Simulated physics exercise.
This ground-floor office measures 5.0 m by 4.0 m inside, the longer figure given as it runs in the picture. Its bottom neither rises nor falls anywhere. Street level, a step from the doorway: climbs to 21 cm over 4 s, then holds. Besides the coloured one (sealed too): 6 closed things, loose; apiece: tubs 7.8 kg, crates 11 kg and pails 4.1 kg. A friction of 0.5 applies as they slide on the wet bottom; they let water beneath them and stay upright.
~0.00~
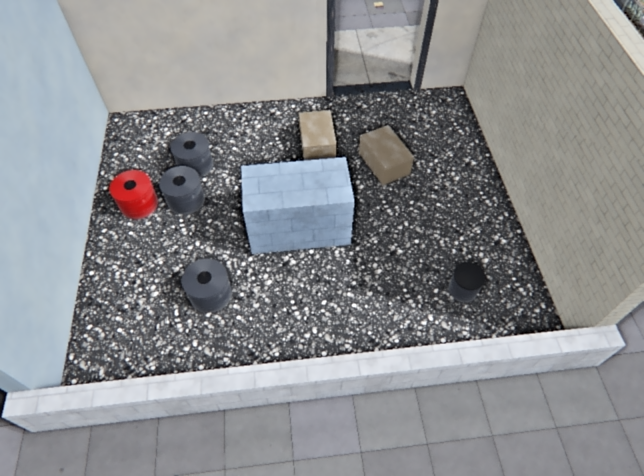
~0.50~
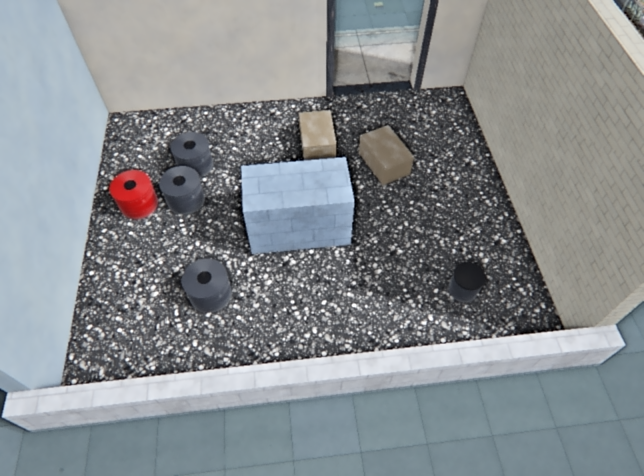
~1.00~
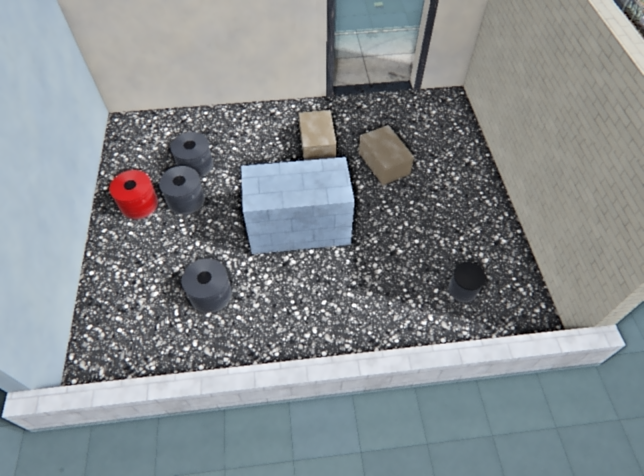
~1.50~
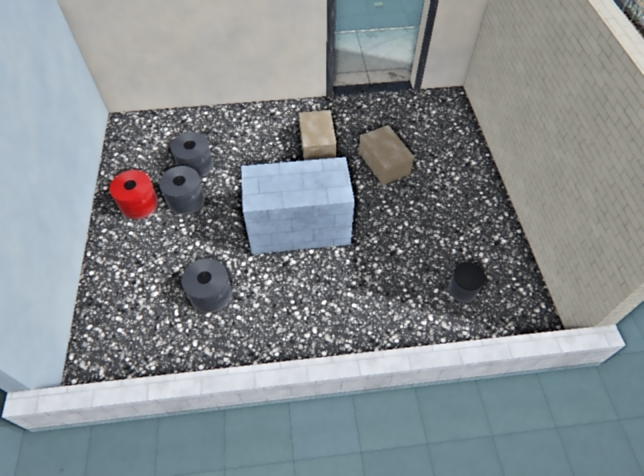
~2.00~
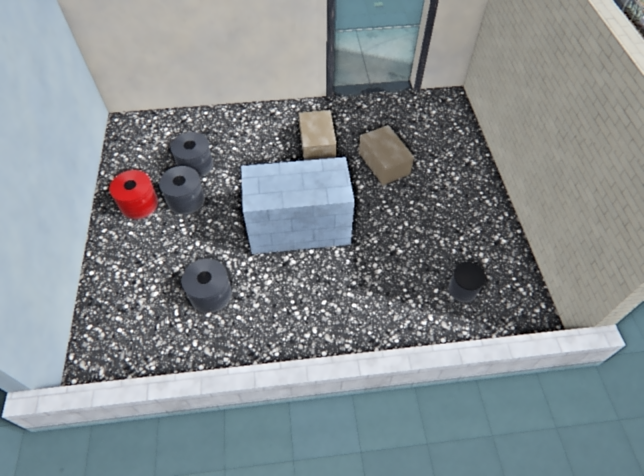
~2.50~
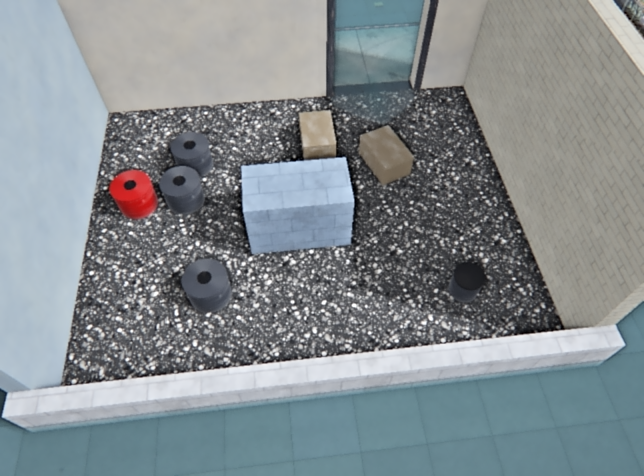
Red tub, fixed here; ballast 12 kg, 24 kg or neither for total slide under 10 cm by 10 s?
12 kg.
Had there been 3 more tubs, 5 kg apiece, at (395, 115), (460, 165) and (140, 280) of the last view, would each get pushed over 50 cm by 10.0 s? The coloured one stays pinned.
First: Beyond the limit; second: Beyond the limit; third: Inside the limit.
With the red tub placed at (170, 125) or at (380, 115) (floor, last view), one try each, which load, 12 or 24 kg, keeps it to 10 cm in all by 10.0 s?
For the first start the lighter one suffices; for the second neither one suffices.
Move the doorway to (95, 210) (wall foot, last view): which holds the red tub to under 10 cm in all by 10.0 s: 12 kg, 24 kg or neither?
Result: Neither option suffices.
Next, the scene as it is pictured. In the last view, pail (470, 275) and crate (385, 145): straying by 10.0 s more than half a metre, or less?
First above the mark, then above the mark.
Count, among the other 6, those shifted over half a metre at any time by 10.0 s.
I make that 3.
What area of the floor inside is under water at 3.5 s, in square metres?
At that time the wet patch spans about 2.0 m2.
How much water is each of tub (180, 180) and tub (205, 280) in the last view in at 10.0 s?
About 4 and 4 cm.
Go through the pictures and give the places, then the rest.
In the first frame, the red tub at (130, 185), on the bottom; 0.0 m2 under water; 0 of 7 have shifted.
In the second frame, the red tub at (130, 185), on the bottom; 0.0 m2 under water; 0 of 7 have shifted.
In the third frame, the red tub at (130, 185) rests on the ground; water covers 0.0 m2; 0 of 7 have shifted.
In the fourth frame, the red tub at (130, 185), on the bottom; 0.0 m2 under water; 0 of 7 have shifted.
In the fifth frame, the red tub at (130, 185) rests on the ground; water covers 0.0 m2; 0 of 7 have shifted.
In the sixth frame, the red tub at (130, 185), on the bottom; 0.5 m2 under water; 0 of 7 have shifted.
After 3.5 s the red tub would be 0 cm from its start with 12 kg and 0 cm from its start with 24 kg; 0 cm of water round it then.
After 4.5 s the red tub would be 0 cm from its start with 12 kg and 0 cm from its start with 24 kg; 0 cm of water round it then.
After 7.0 s the red tub would be 0 cm from its start with 12 kg and 0 cm from its start with 24 kg; 1 cm of water round it then.
After 10.0 s the red tub would be 0 cm from its start with 12 kg and 0 cm from its start with 24 kg; 2 cm of water round it then.
